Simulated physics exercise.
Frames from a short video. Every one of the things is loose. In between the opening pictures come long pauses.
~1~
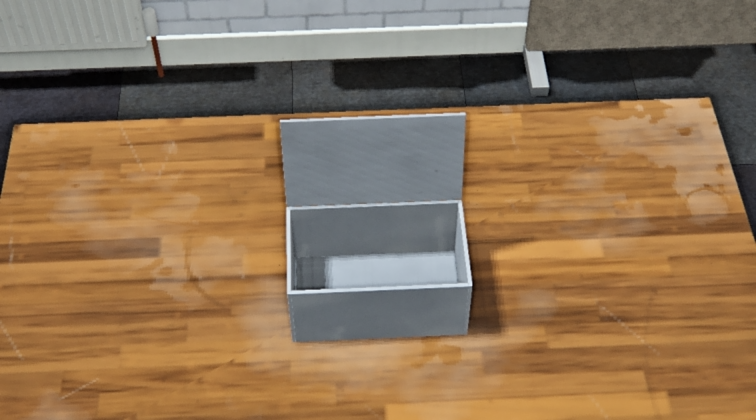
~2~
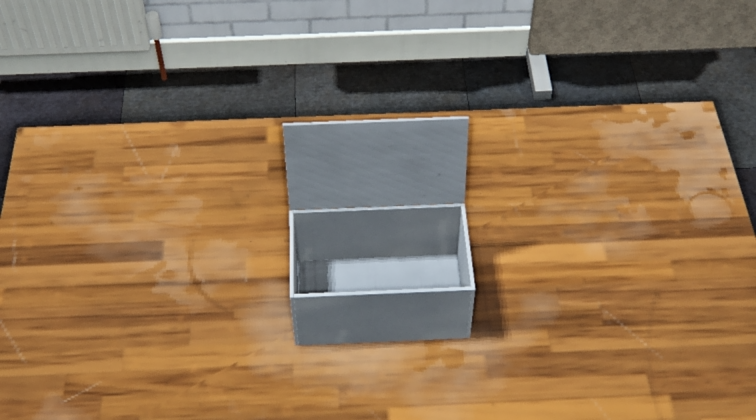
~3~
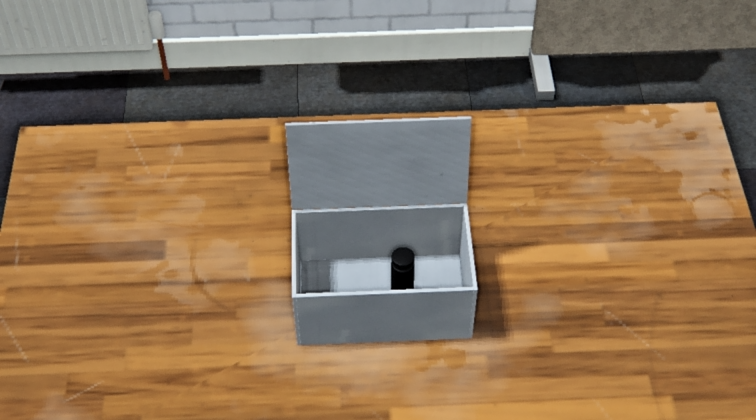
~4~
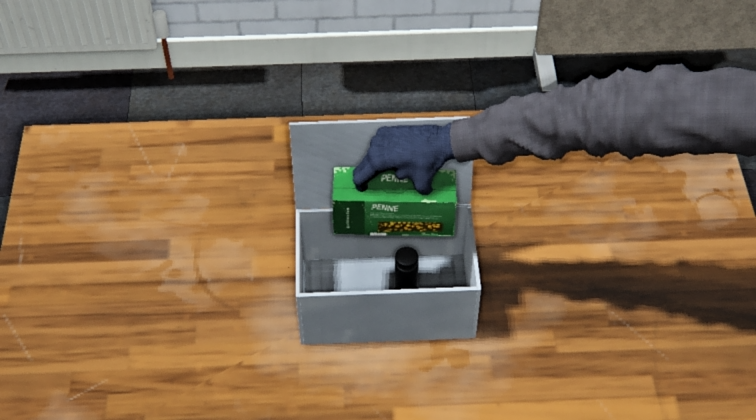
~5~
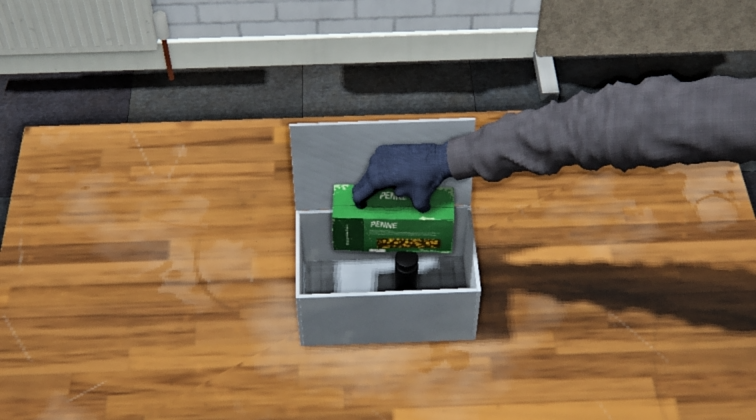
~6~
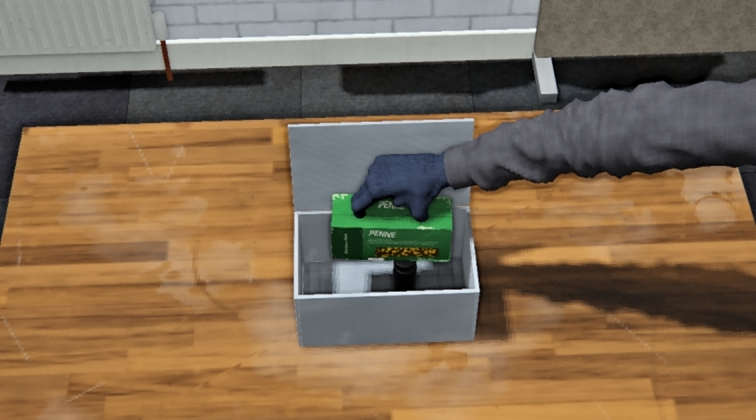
In an open grey box, a black shaker appears, then a gloved hand lowers a green carton.
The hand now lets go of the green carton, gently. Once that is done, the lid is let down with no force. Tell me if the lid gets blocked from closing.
The lid seals the box.
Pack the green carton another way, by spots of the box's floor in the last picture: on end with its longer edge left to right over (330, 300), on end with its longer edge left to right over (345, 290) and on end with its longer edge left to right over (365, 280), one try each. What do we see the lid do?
The first time it is kept open, the next time it is kept open, and the last time it is kept open.
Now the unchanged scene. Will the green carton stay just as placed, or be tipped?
In the end, it winds up askew.
Then, 0.60 s past the last view, green carton rocked 46° from its first pose near (395, 260); black shaker rocked 43° from its first pose.
Then, 1.40 s past the last view, lid 76° above the rim; green carton on its side near (404, 269); black shaker on its side.
Then, 1.90 s past the last view, lid 14° above the rim; green carton on its side near (404, 269); black shaker on its side.
Finally, lid shut; down or leaning hard in the box, black shaker and green carton. Final places as the last picture's camera would see them, green carton near (404, 269).
